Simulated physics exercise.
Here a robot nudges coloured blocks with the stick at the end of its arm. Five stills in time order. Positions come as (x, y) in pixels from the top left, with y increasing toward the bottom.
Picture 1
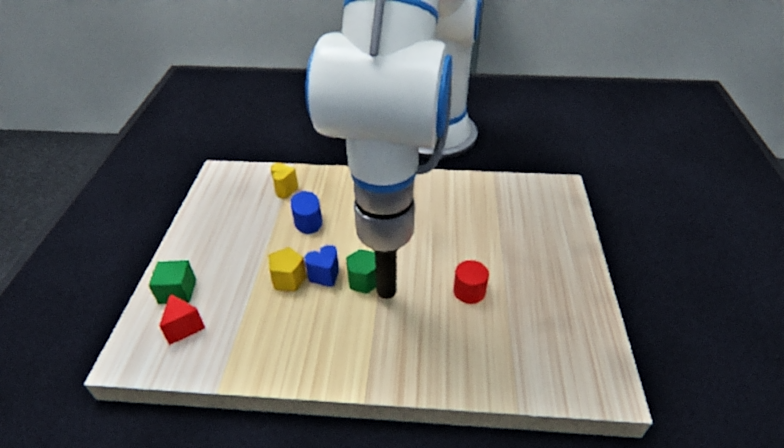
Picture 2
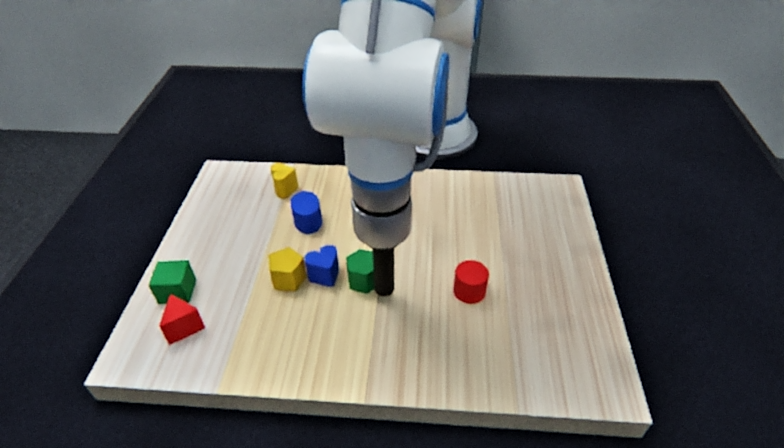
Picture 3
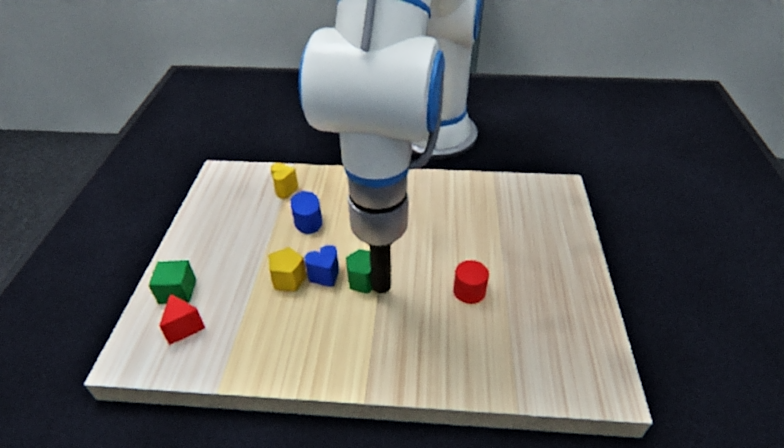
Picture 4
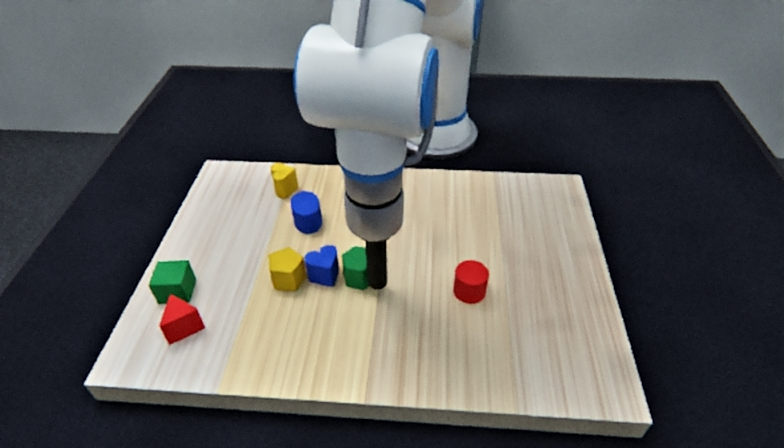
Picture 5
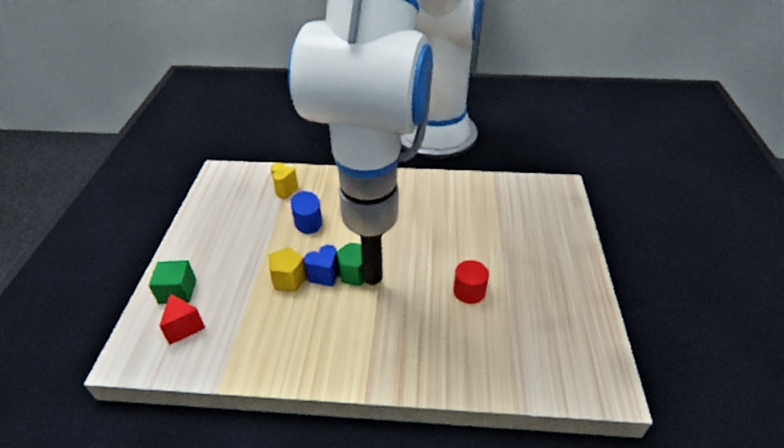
On a pale wooden board set on a black-covered table, a white robot arm holds a dark stick beside a green block, among yellow, blue, red and other green blocks. The stick moves slightly left and away from the viewer, then nudges the green block a short way left toward the blue heart-shaped block.
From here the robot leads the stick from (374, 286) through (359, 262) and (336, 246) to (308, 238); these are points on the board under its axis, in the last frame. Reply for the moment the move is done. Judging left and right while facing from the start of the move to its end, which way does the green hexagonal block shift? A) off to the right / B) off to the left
Option B.
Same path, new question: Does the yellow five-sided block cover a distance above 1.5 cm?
No - that is not the case.
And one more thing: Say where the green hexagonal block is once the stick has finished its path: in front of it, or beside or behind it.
Held in front.
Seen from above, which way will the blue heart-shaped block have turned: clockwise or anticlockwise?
From above, the blue heart-shaped block will be seen to turn anti-clockwise.
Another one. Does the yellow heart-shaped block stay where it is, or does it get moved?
That block is not shifted.
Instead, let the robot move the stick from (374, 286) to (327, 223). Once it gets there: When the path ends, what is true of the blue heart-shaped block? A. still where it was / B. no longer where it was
B (no longer where it was)
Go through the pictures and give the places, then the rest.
Tip of the stick (387, 291), middles of tops, yellow heart-shaped block (281, 170), yellow five-sided block (284, 260), blue elliptical block (305, 202), blue heart-shaped block (322, 256), green hexagonal block (363, 261), in the first picture.
Stick (385, 289), nothing pushed, in the second picture.
Stick (382, 286), nothing pushed, in the third picture.
Stick (378, 282), green hexagonal block (358, 258), in the fourth picture.
Stick (373, 277), yellow heart-shaped block (281, 170), yellow five-sided block (284, 260), blue elliptical block (305, 202), blue heart-shaped block (322, 256), green hexagonal block (354, 254), in the fifth picture.
The first path, step by step. One third of the way, stick (358, 254); blue heart-shaped block (316, 252), turned 50° anticlockwise; green hexagonal block (335, 235), turned 25° anticlockwise.
Two thirds of the way, stick (335, 238); blue heart-shaped block (315, 251), turned 60° anticlockwise; green hexagonal block (309, 225), turned 40° anticlockwise.
At the end, stick (306, 230); yellow heart-shaped block unmoved; yellow five-sided block unmoved; blue elliptical block (299, 199), turned 25° clockwise; blue heart-shaped block (315, 251), turned 60° anticlockwise; green hexagonal block (280, 223), turned 65° anticlockwise.
